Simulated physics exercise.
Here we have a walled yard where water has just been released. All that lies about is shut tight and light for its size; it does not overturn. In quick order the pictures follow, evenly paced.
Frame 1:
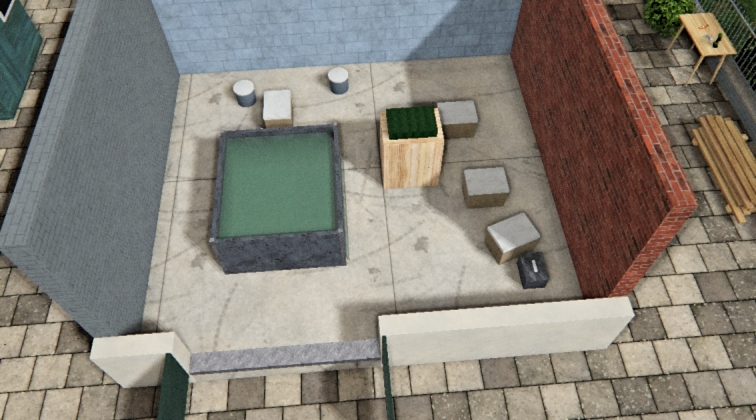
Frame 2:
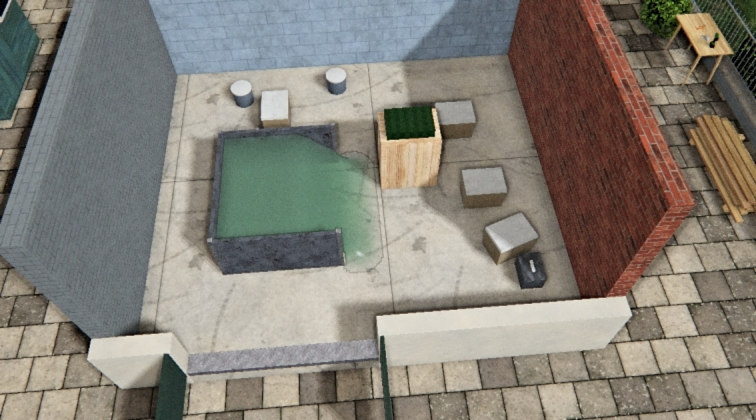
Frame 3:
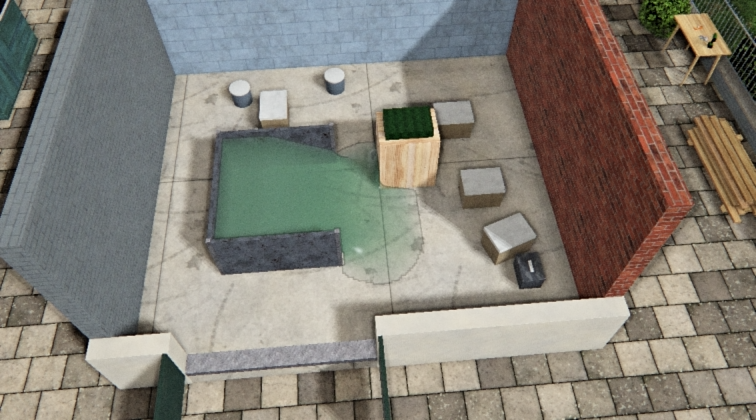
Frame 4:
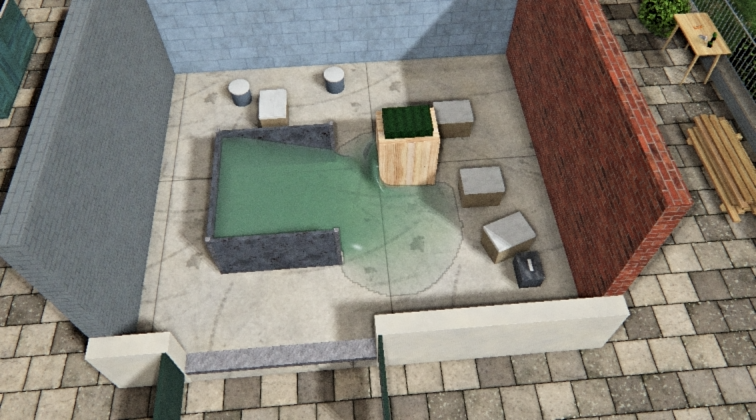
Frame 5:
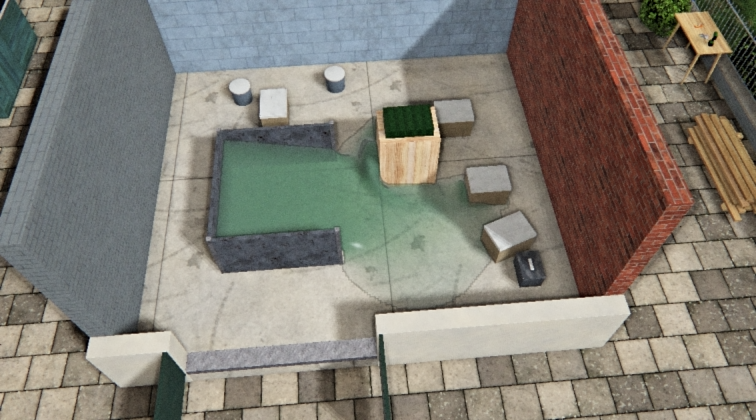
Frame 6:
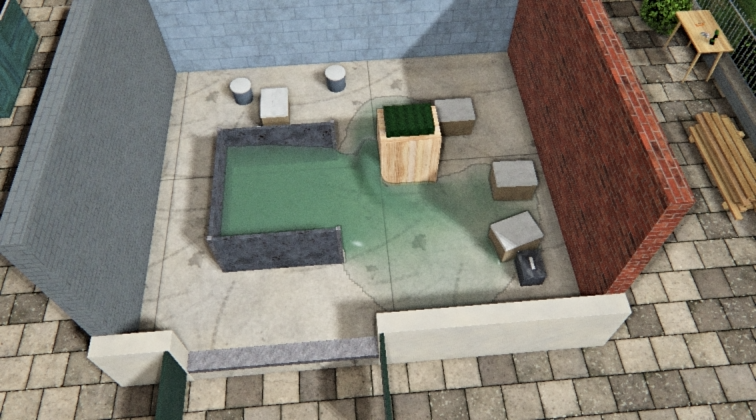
Green water pours from an open-sided tank across the yard and shifts two blocks.
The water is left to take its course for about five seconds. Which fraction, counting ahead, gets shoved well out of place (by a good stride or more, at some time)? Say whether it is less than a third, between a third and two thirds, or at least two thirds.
It is a middling share of a third to two thirds.
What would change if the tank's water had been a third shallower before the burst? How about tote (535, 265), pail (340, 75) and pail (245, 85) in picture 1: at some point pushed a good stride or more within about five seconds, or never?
Item by item: Cleared the mark, then missed the mark, then missed the mark.
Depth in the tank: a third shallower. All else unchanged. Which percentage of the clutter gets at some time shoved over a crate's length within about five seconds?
Share moved: 50 in a hundred.
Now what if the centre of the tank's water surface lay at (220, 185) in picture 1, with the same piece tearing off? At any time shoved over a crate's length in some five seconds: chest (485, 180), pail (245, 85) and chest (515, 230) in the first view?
Covered the distance, short of it, covered the distance.
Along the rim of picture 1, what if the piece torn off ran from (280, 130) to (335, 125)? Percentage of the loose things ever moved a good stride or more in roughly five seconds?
It comes to roughly 80 %.
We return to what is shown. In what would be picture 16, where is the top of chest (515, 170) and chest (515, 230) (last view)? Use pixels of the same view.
(521, 128) and (557, 229), roughly.
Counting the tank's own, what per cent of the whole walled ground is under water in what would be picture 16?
I make it 65 per cent.
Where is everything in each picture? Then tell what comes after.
In the first frame, a chest at (487, 180) rests on the ground; a chest at (514, 231), on the bottom; 0 of 8 have shifted.
In the second frame, a chest at (484, 180) rests on the ground; a chest at (512, 231), on the bottom; 0 of 8 have shifted.
In the third frame, a chest at (483, 180), on the bottom; a chest at (510, 231) rests on the ground; 0 of 8 have shifted.
In the fourth frame, a chest at (482, 179), on the bottom; a chest at (510, 230) rests on the ground; 0 of 8 have shifted.
In the fifth frame, a chest at (489, 178), on the bottom, close to its start; a chest at (510, 230) rests on the ground; 1 of 8 have shifted.
In the sixth frame, a chest at (515, 172) rests on the ground, a stride from its start; a chest at (517, 230) rests on the ground, close to its start; 2 of 8 have shifted.
A moment on, 2 of 8 are well off their spots; 2 afloat.
Next, 3 of 8 are well off their spots; 3 afloat.
Later, 3 of 8 are well off their spots; 4 afloat.
In the end, 5 of 8 are well off their spots, and 5 have been at some point; 4 afloat.
